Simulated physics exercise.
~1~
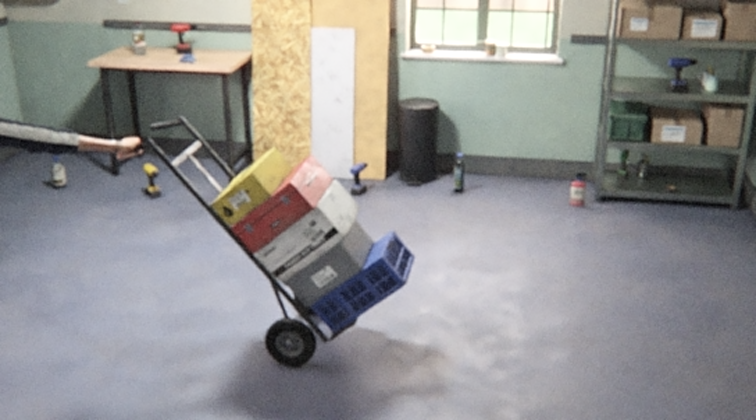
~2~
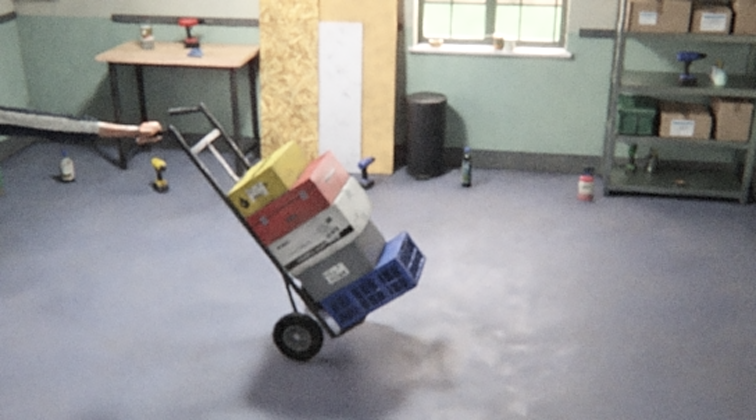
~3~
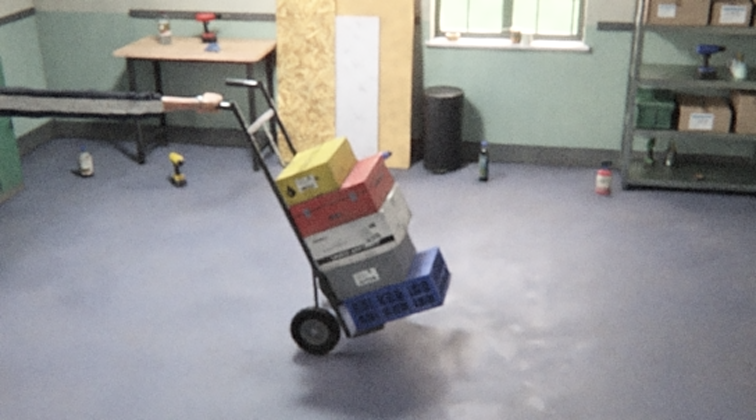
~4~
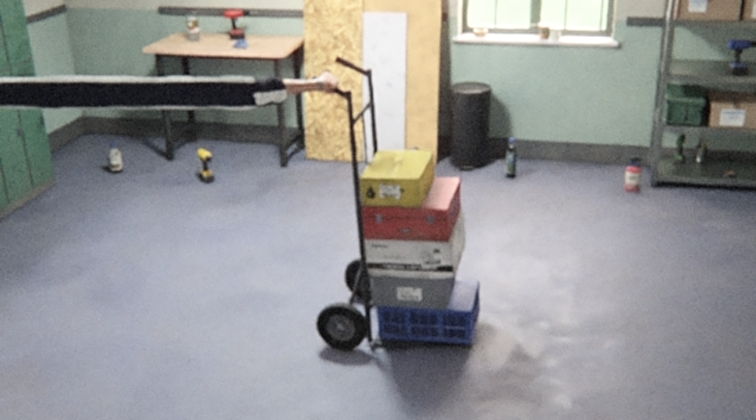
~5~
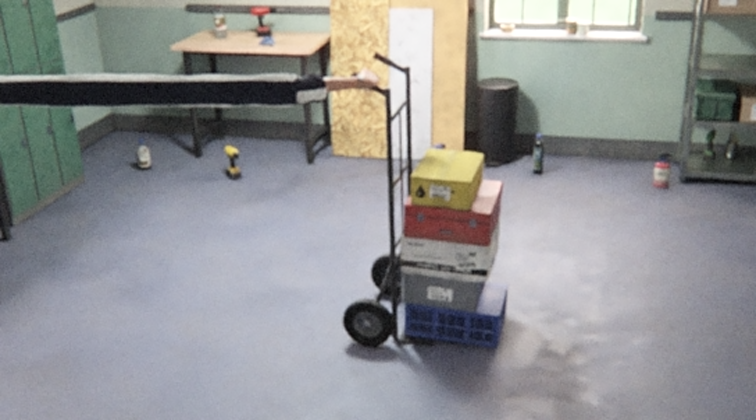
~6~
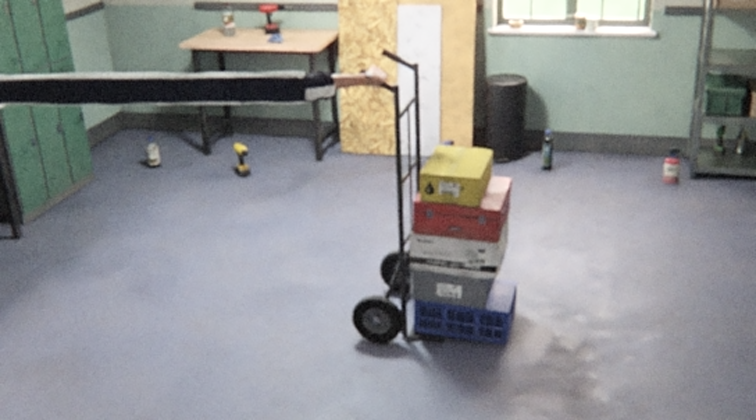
A hand truck stacked with a blue crate, a grey tote, a white parcel, a red toolbox and a yellow parcel was tipped upright by an outstretched arm, and it ended standing still on the workshop floor with the whole stack still in place.
